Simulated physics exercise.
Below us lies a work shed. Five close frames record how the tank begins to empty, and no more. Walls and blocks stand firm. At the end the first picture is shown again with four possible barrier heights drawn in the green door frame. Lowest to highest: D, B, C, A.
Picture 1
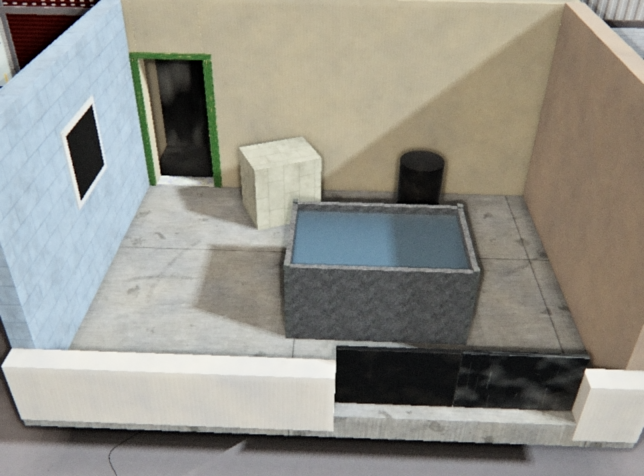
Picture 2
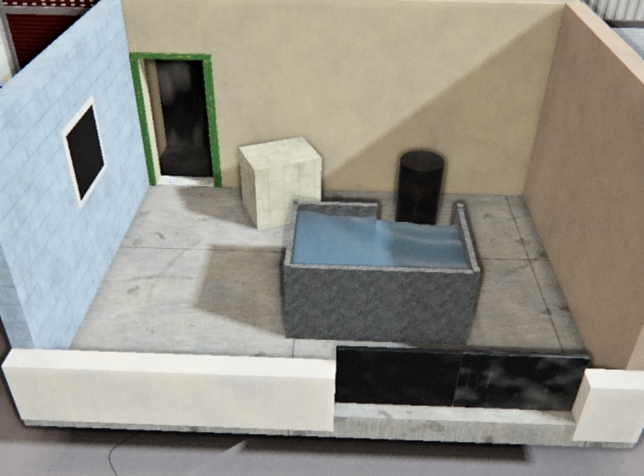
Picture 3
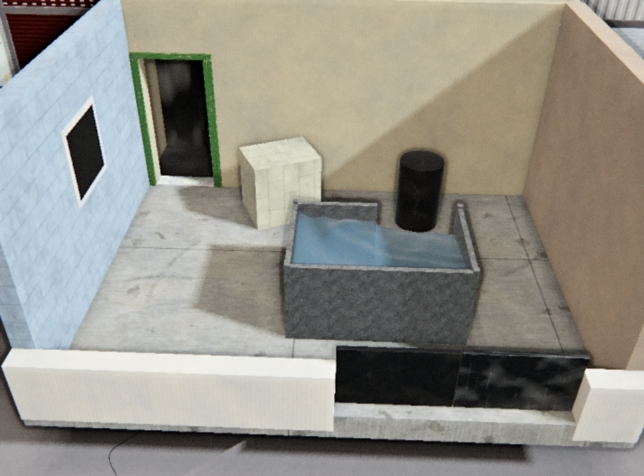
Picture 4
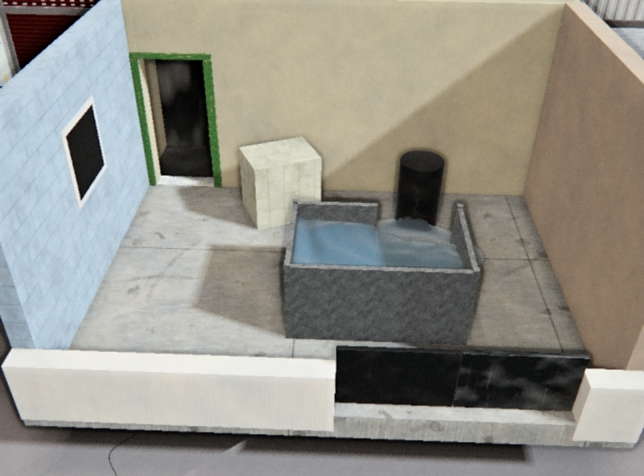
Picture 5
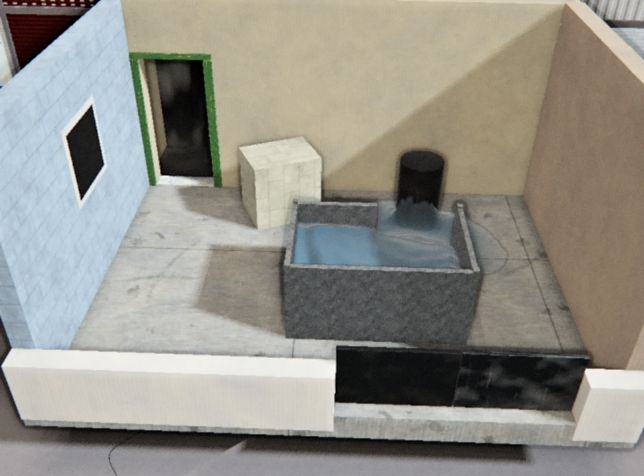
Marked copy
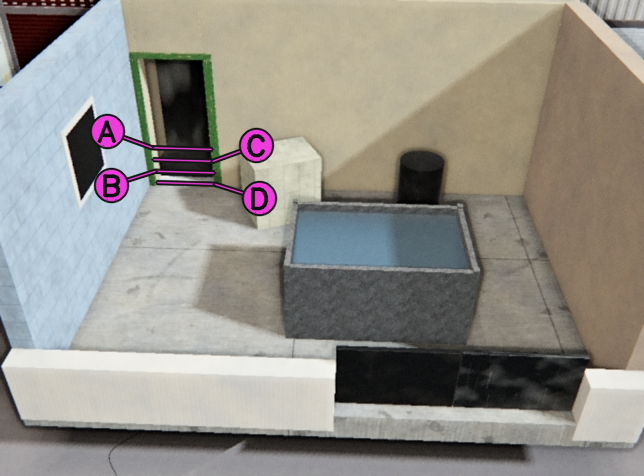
Work shed where a gap opens in a grey tank's back wall, the water inside sinking, churning and spreading across the floor.
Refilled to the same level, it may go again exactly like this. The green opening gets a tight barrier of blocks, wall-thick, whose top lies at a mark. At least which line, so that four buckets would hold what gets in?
Height B just does it.
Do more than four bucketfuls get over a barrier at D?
Yes, that goes wrong.
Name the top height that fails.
It is D.
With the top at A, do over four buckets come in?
No, that is safe.
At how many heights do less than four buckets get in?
Three of the four.
In magenta, A at (181, 148); B at (184, 172); C at (183, 160); D at (186, 183); from the bottom up D, B, C, A.
With A, nothing gets over.
With B, nothing gets over.
With C, nothing gets over.
With D, about 14 bucketfuls get in.
